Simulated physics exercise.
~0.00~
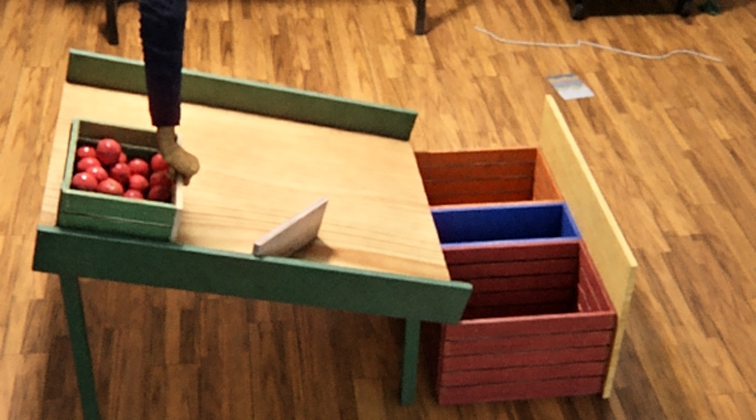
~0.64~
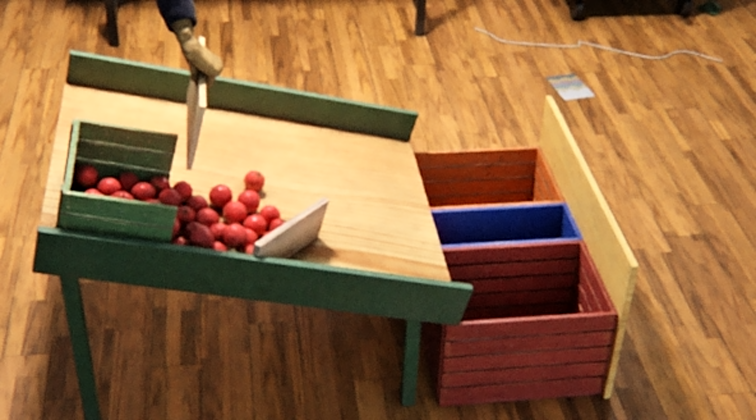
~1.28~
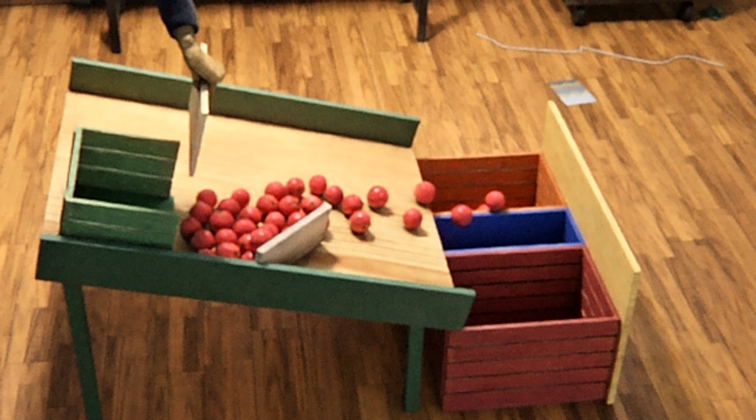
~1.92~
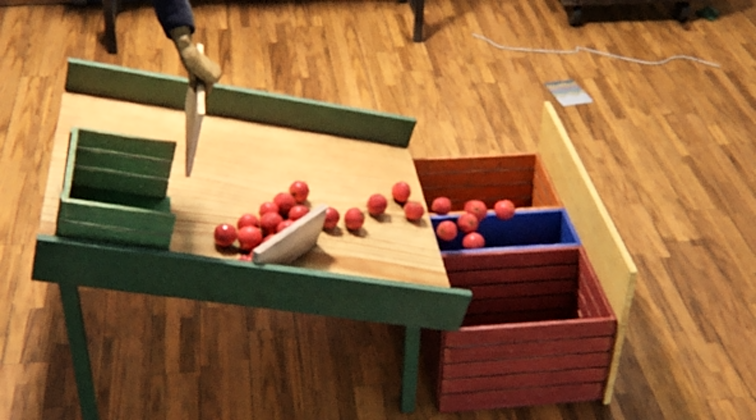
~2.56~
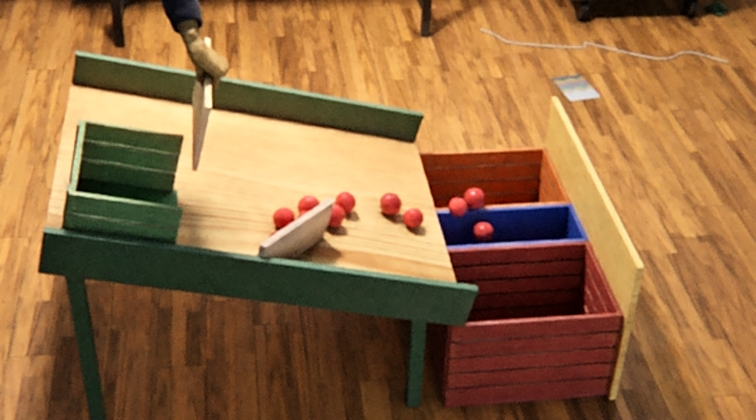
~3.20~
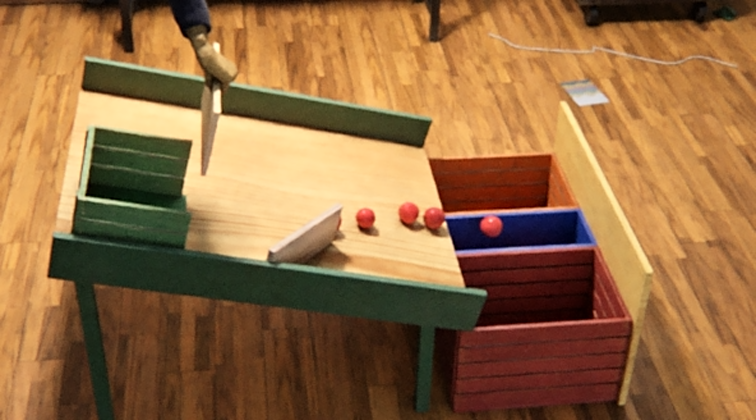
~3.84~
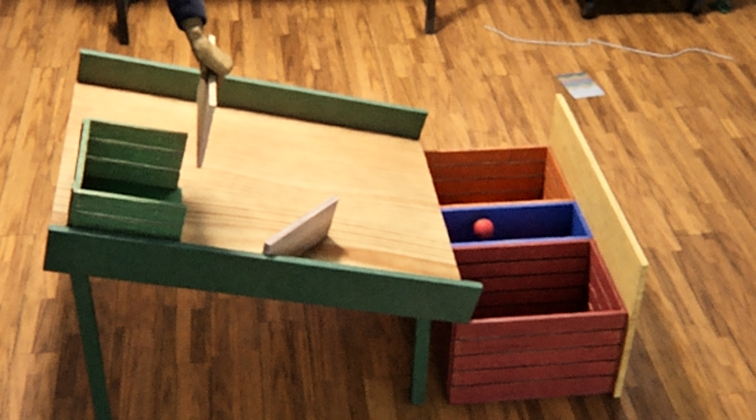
Red tomatoes roll from the opened green pen past an angled board into bins.
